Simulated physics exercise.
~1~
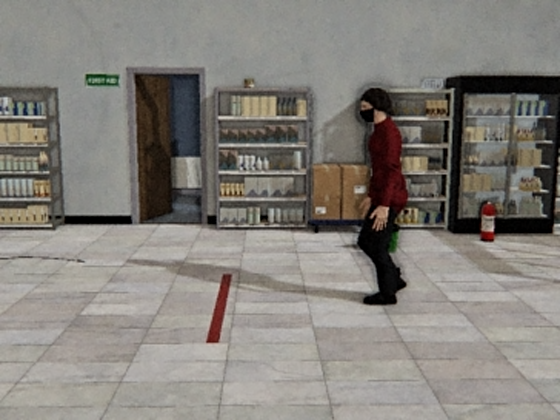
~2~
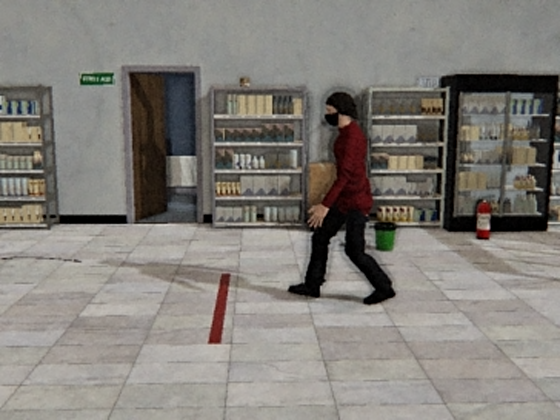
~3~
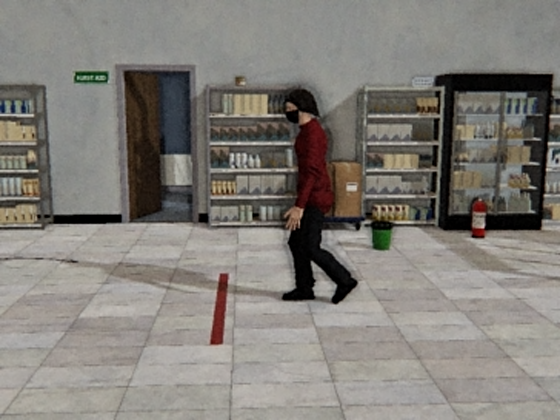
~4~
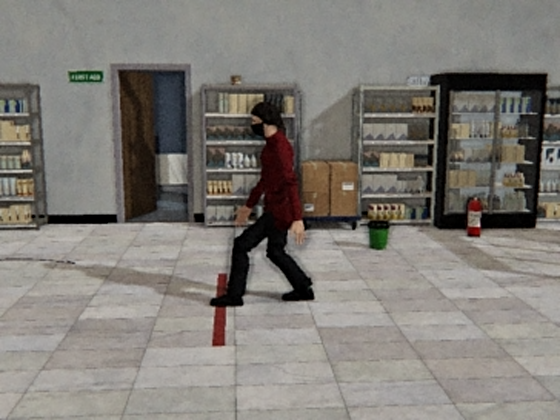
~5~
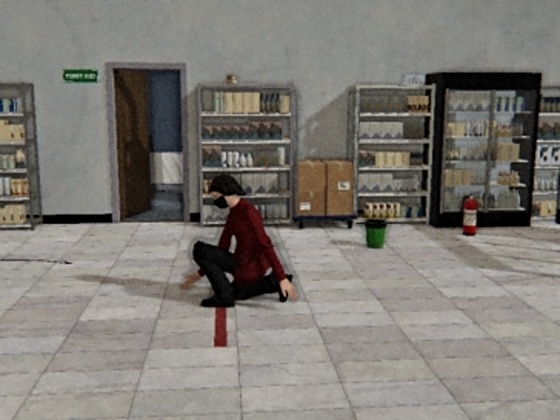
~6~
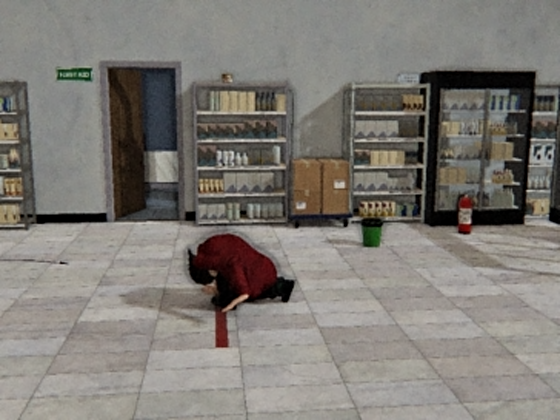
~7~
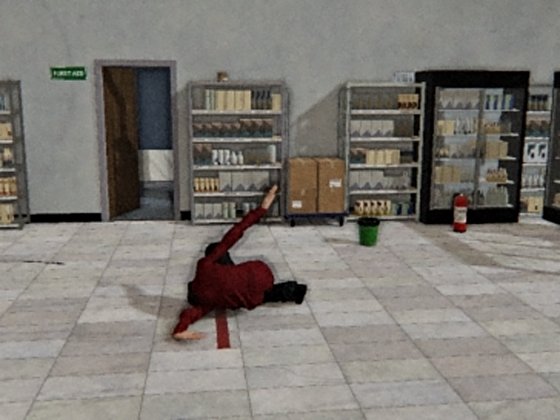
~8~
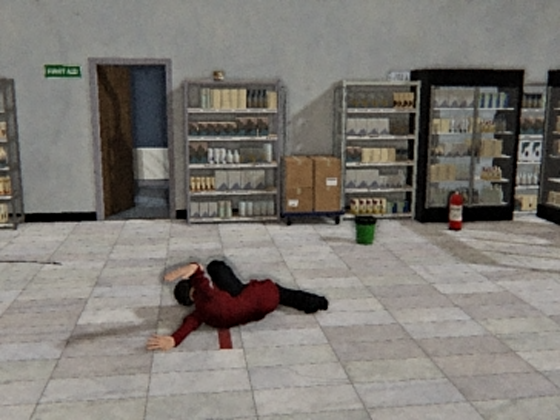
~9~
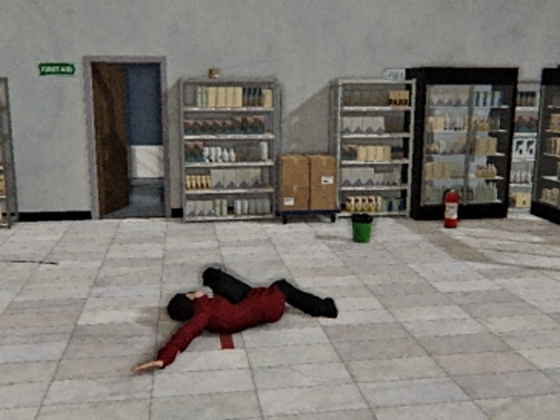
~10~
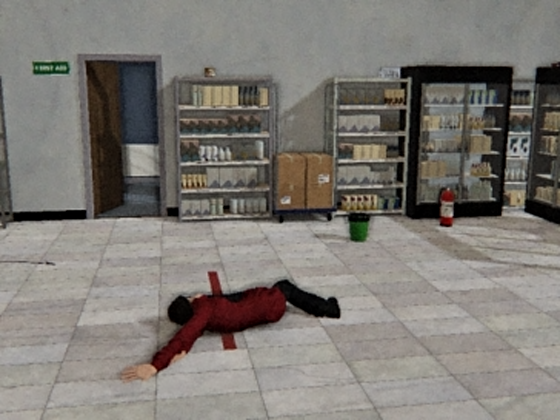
To begin with, a person in a dark red top, black trousers, dark cap and face mask walks left across a pale tiled floor toward a strip of red tape, past stocked shelves, cardboard boxes and an open doorway. Near the tape, the walker's knees fold and the body sinks low. The person pitches forward, head down over the tape, then rolls onto one side as an arm swings up and drops. The legs settle to the right while one arm stretches out left. Finally, the person lies still, head beyond the tape and hips short of it.
